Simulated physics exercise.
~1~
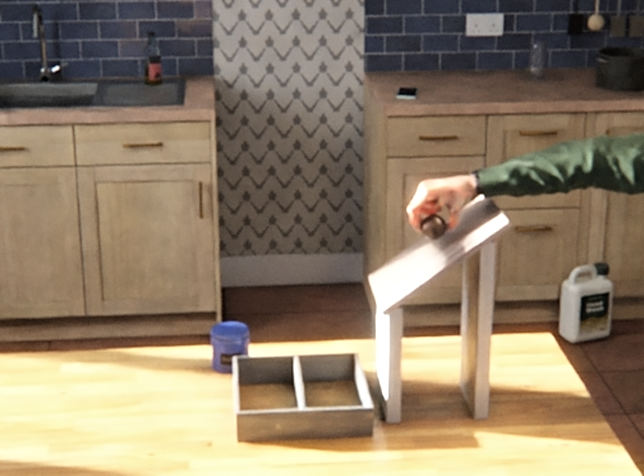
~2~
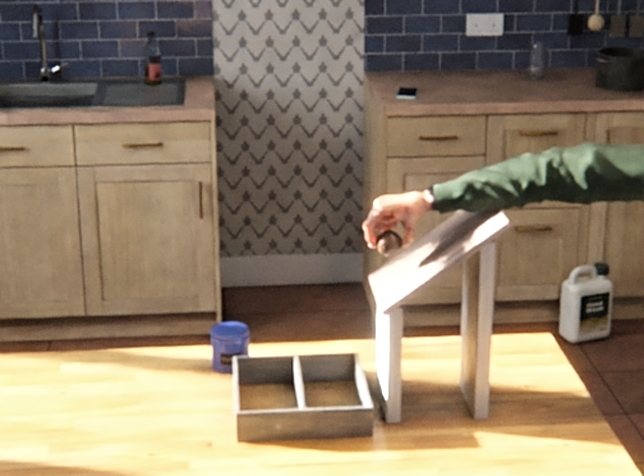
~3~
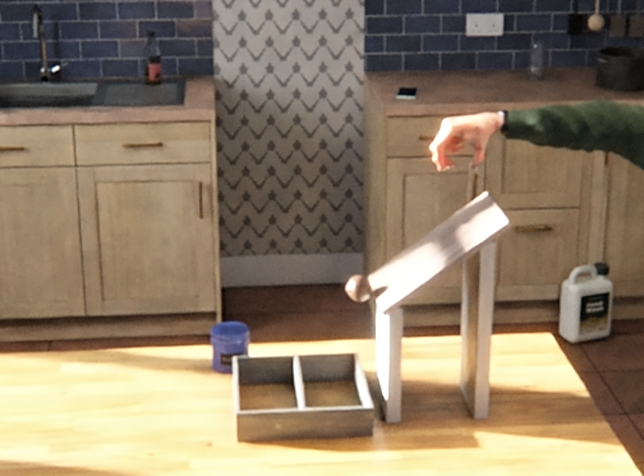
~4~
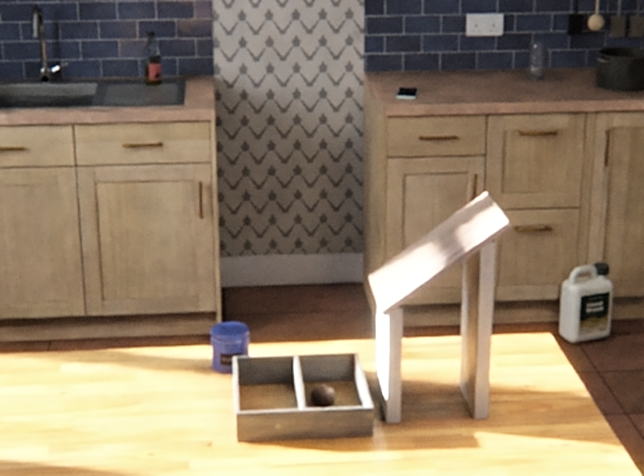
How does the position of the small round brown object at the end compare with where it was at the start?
At the start it is held in a hand above the sloping board, while at the end it sits lower and farther left, in the right compartment of the tray on the table.
